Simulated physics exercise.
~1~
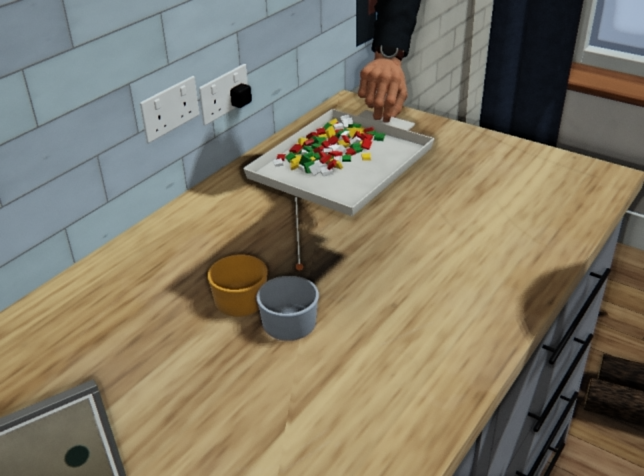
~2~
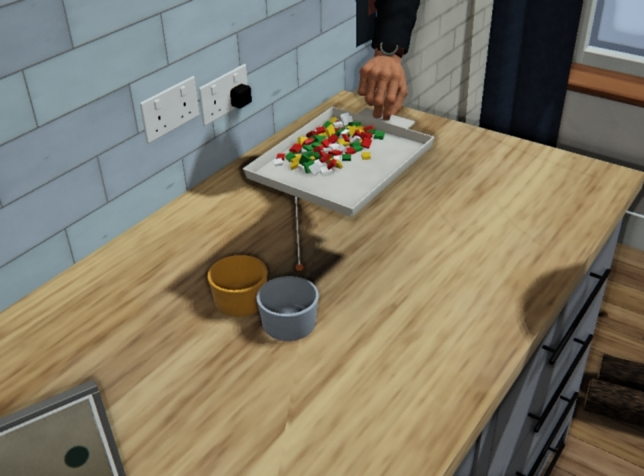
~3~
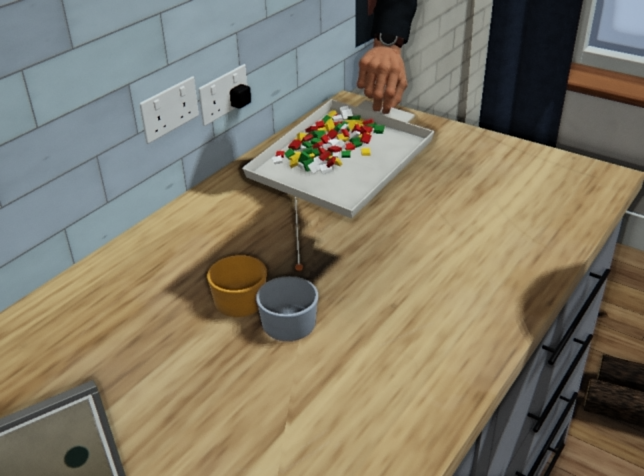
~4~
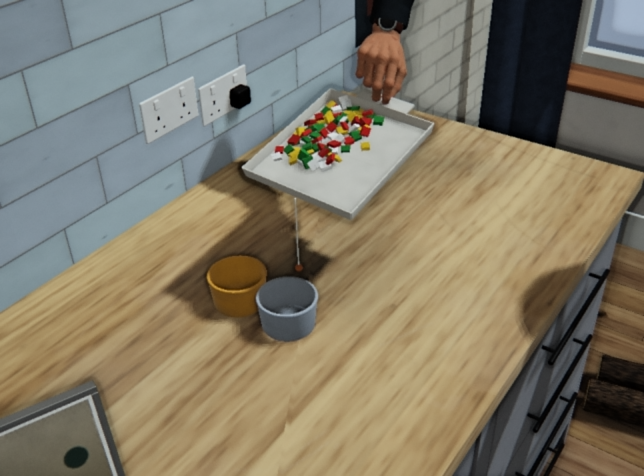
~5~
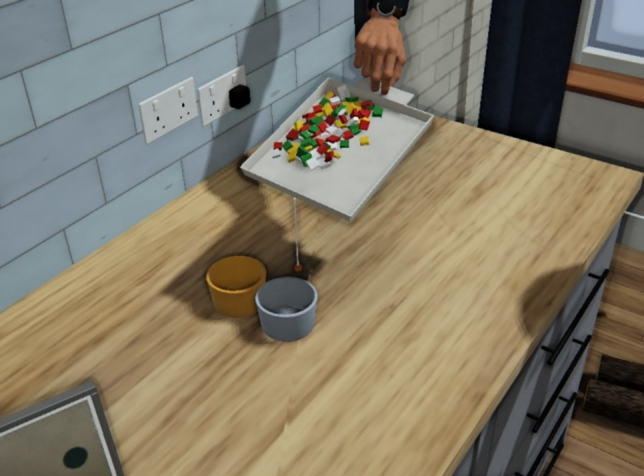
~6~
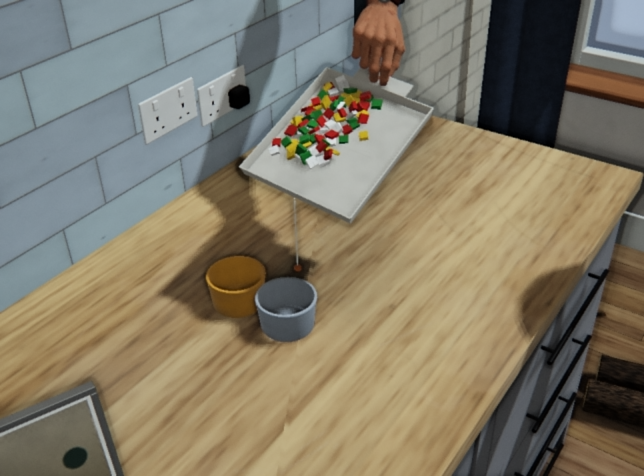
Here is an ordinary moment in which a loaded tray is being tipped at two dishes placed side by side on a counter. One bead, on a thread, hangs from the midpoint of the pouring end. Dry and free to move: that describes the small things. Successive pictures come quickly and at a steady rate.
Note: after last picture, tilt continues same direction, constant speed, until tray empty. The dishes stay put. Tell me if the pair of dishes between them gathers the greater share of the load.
The amount caught is going to be smaller than the amount missed.
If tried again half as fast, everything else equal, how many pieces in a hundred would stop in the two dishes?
Close to 40 per cent.
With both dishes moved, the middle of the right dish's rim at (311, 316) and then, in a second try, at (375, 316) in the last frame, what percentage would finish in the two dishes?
Roughly 50% first, roughly 50% second.
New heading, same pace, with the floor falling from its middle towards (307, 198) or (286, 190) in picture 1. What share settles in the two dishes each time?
For the first it's near 60 %, for the second near 70 %.
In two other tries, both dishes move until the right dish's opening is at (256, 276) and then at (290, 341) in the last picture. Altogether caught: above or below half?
Taking them in turn, it's short of half and then short of half.
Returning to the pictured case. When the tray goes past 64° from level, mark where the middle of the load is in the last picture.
Somewhere about (315, 193).
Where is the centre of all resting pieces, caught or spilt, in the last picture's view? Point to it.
Near (326, 340).
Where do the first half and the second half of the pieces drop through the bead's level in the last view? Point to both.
Roughly at (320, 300) first, and then at (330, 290).
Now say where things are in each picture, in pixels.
In the first frame, corners of the pouring end (247, 168) and (352, 206), level; middle of the load (326, 145), mosaic tiles; left dish (220, 299); right dish (271, 323); bead on its thread (300, 267).
In the second frame, corners of the pouring end (246, 168) and (352, 207), level; middle of the load (326, 144).
In the third frame, corners of the pouring end (246, 168) and (351, 208), tipped barely, lowest at the right corner; middle of the load (325, 139).
In the fourth frame, corners of the pouring end (245, 167) and (351, 211), tipped a little, lowest at the right corner; middle of the load (324, 133).
In the fifth frame, corners of the pouring end (244, 167) and (350, 214), tipped clearly, lowest at the right corner; middle of the load (323, 127).
In the sixth frame, corners of the pouring end (243, 166) and (350, 216), tipped clearly, lowest at the right corner; middle of the load (322, 122); left dish (219, 300); right dish (269, 324).
Just after the last frame, tray tipped steeply; the larger part on the tray; about a tenth in the air.
A moment on, tray tipped past a quarter turn; roughly a third on the tray; about a tenth in the right dish; roughly a third outside both; about a tenth in the air.
Further on, tray tipped past a quarter turn; roughly a quarter in the right dish; the larger part outside both.
When it is over, tray tipped past a quarter turn; roughly a quarter in the right dish; not one in the left dish; the larger part outside both.
